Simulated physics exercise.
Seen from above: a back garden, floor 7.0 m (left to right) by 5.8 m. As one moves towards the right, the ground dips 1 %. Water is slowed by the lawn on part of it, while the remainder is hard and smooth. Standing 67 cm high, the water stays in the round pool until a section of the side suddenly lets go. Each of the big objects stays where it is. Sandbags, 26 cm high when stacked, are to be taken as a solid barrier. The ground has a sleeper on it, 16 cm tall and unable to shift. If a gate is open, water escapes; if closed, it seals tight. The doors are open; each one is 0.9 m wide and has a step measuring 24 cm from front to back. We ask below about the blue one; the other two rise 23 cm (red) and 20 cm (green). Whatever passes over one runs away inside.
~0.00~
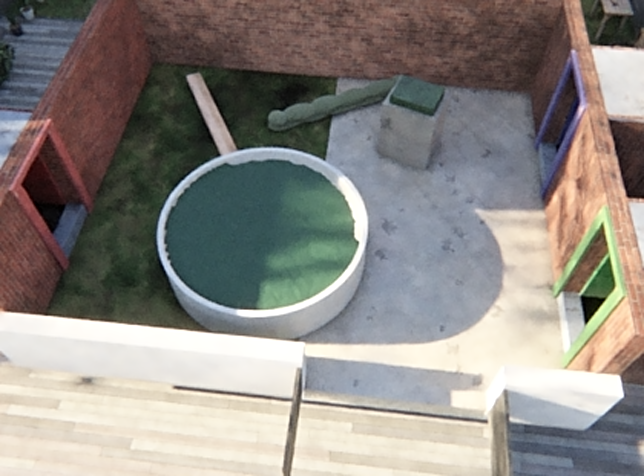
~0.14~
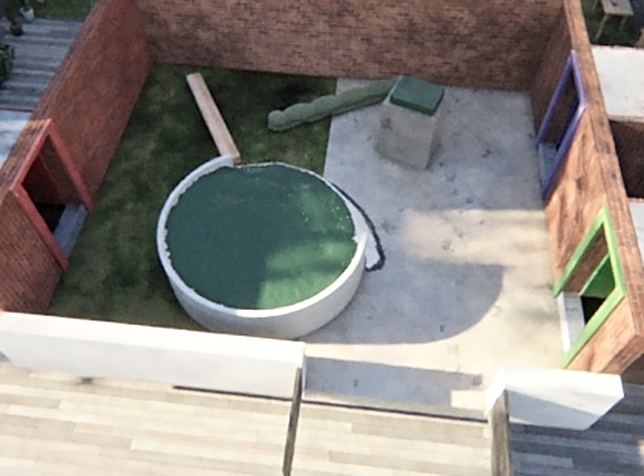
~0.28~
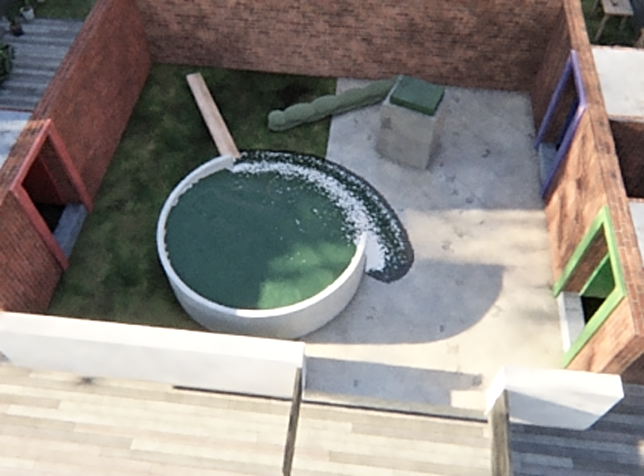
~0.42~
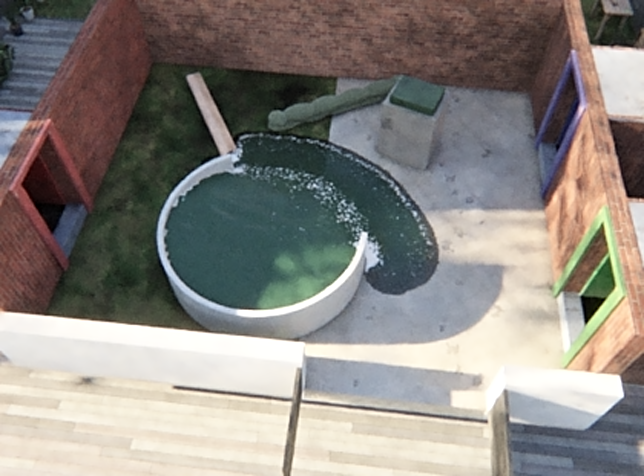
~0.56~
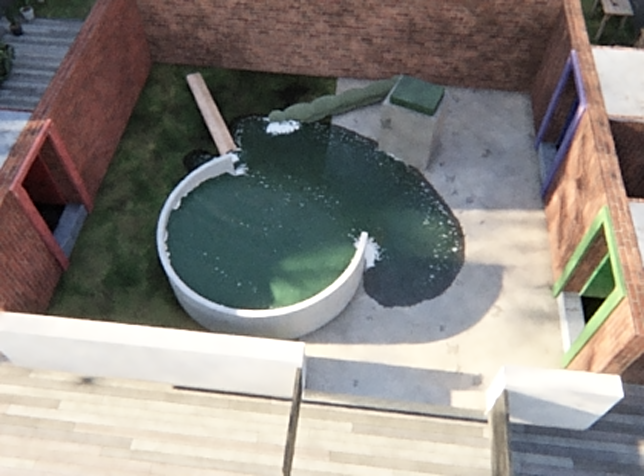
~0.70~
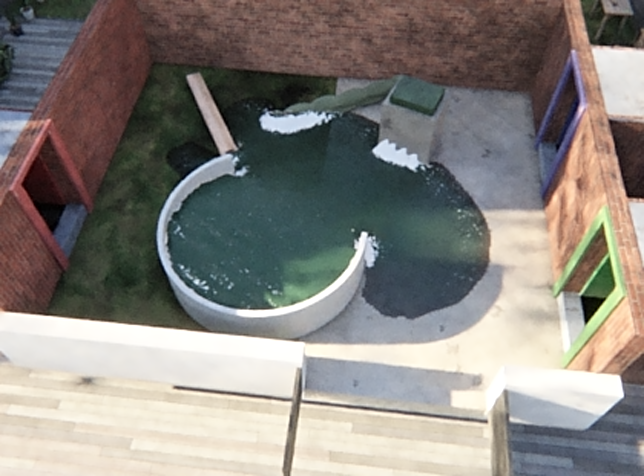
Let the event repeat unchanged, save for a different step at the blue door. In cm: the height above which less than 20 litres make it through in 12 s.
26 cm.
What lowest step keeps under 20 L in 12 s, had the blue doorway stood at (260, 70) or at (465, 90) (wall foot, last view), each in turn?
In turn: Roughly 10.5 cm, roughly 23 cm.
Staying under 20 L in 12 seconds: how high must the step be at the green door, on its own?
Green: 16 cm.
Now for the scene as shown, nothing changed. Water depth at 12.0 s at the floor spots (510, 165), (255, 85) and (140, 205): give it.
Respectively 9 cm, 7 cm and 5 cm.
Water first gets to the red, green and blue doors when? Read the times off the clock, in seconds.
Red at 7.5 s, green at 1.6 s and blue at 1.3 s.
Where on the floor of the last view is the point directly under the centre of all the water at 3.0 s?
I'd say around (369, 173).
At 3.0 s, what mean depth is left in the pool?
Average depth: Approx. 16 cm.
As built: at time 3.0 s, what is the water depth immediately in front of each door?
Door by door in cm - red 0, green 9, blue 25.
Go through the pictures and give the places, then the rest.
The first frame shows the round pool at (263, 227) is whole and still, 67 cm deep; the blue door at (560, 125) is dry.
In the second frame, the front is at a hidden place, 0.3 m from the gap on the far side; 0.6 m2 of floor is wet, 67 cm left at the back.
In the third frame, the gap is on the far side, the front 0.7 m out at a hidden place; the back of the round pool holds 67 cm.
In the fourth frame, the gap is on the far side, the front 1.1 m out at (244, 136); the back of the round pool holds 67 cm.
In the fifth frame, water pours out on the far side and has run 1.6 m, to (252, 117); about 9 cm deep outside, 67 cm at the back.
In the sixth frame, the gap is on the far side, the front 2.0 m out at (253, 100); the back of the round pool holds 61 cm; 1.4 m in a straight line remain to the blue door at (560, 125).
After 1.4 s water covers 50 % of the floor, deepest (44 cm) near (388, 162); 21 cm at the blue door, 0 litres in over its 19 cm step.
After 3.0 s water covers 65 % of the floor, deepest (41 cm) near (528, 143); 25 cm at the blue door, 56 litres in over its 19 cm step.
After 12.0 s water covers 95 % of the floor, deepest (14 cm) near (403, 83); 10 cm at the blue door, 84 litres in over its 19 cm step.
At the blue door as built, the water arrived by 1.3 s and peaked near 32 cm at 1.6 s.
With a step of 24 cm, 34 litres would have come in within the 12 s; with 33 cm, 2 litres. So under 20 litres takes about 26 cm.
